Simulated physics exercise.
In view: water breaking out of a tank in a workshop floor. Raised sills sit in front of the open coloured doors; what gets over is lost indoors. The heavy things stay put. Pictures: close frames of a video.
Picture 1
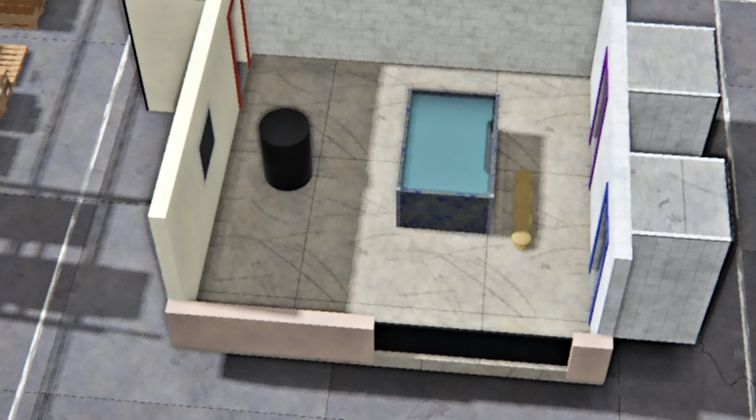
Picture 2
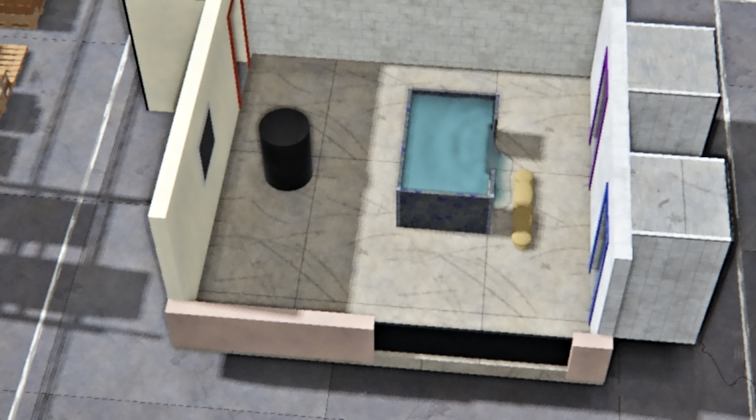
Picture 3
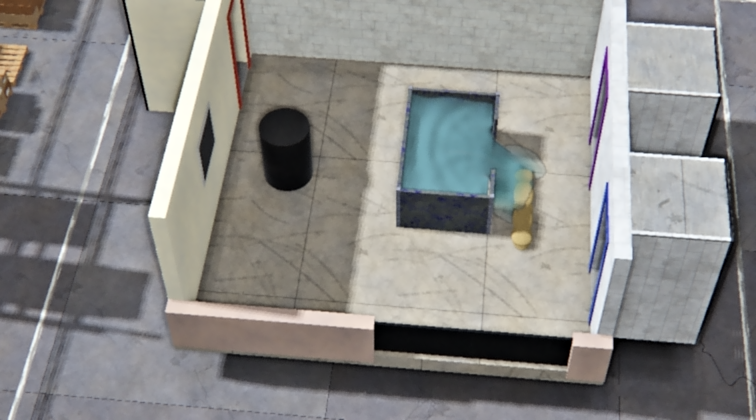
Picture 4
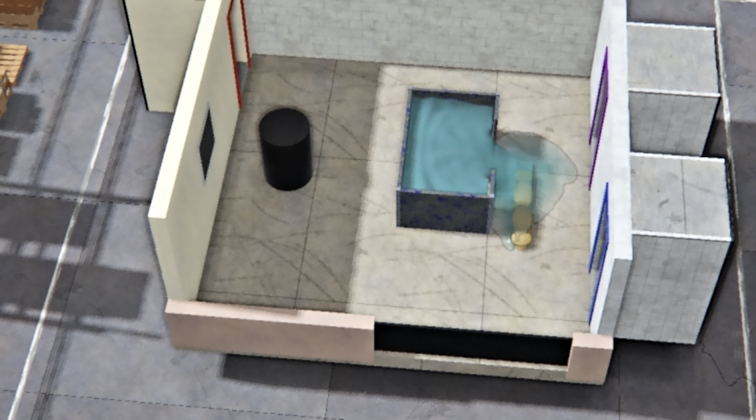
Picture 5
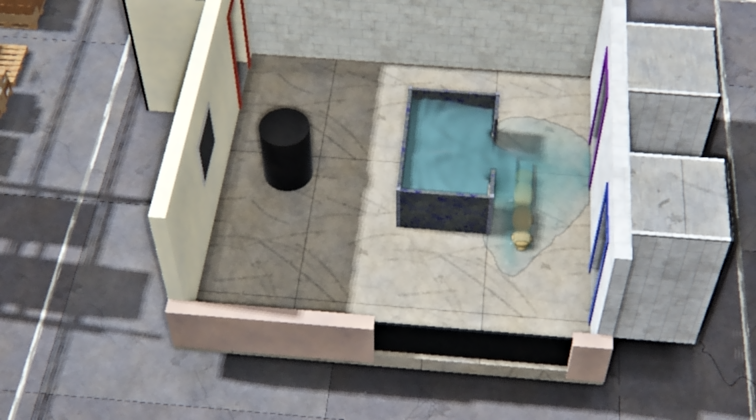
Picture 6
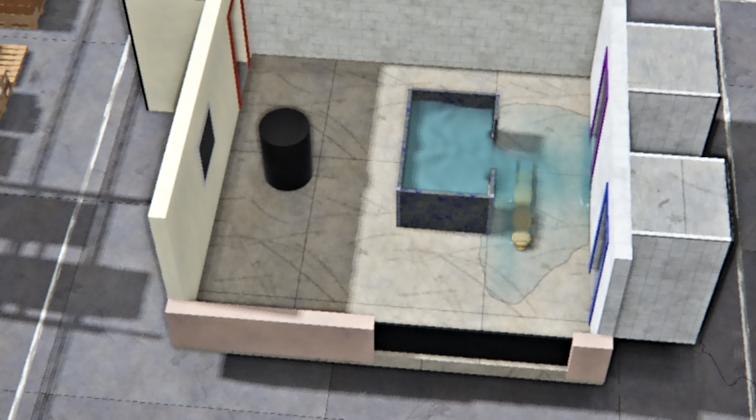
Water sits still in a dark-walled tank in a workshop, then pours out through a gap in the tank's right side. It runs across the pale floor, around the yellowish object beside the tank, to the right wall, then spreads toward the front, while the black cylinder at left stays put.
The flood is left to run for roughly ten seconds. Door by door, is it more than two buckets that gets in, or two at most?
Red door - two at most; purple door - more than two; blue door - two at most.
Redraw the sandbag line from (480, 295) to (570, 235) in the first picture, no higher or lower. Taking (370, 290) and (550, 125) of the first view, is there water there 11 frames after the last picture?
Spared, swamped.
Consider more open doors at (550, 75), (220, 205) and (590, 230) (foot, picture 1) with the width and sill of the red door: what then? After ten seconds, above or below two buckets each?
Outcome by door - past the limit, within the limit, past the limit.
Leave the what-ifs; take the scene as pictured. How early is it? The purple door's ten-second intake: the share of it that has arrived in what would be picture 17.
Around 90 %.
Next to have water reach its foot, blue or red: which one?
Answer: The blue-painted one.
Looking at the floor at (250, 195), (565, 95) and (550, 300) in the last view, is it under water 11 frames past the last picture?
First spot not wet, second inundated, third inundated.
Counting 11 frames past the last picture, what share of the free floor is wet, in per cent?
It comes to roughly 35 in a hundred.
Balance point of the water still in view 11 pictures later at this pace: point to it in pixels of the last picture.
My pick is pixel (494, 188).
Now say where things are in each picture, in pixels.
In the first frame, still water in the tank at (449, 144).
In the second frame, the front is at (502, 155), out from the gap at (491, 170).
In the third frame, the front is at (536, 160), out from the gap at (491, 170).
In the fourth frame, water pours out at (491, 171) and has run to (571, 166).
In the fifth frame, the front is at (514, 271), out from the gap at (491, 170).
In the sixth frame, the front is at (516, 299), out from the gap at (491, 170).
A moment on, water covers 25 % of the floor; the red door not reached, the purple door over two buckets in, the blue door wet at the sill, nothing in.
Next, water covers 35 % of the floor; the red door not reached, the purple door far over two buckets in, the blue door wet at the sill, nothing in.
Then, water covers 60 % of the floor; the red door not reached, the purple door far over two buckets in, the blue door wet at the sill, nothing in.
Later, water covers 90 % of the floor; the red door wet at the sill, nothing in, the purple door far over two buckets in, the blue door under two buckets in.
In the end, water covers 95 % of the floor; the red door wet at the sill, nothing in, the purple door far over two buckets in, the blue door under two buckets in.
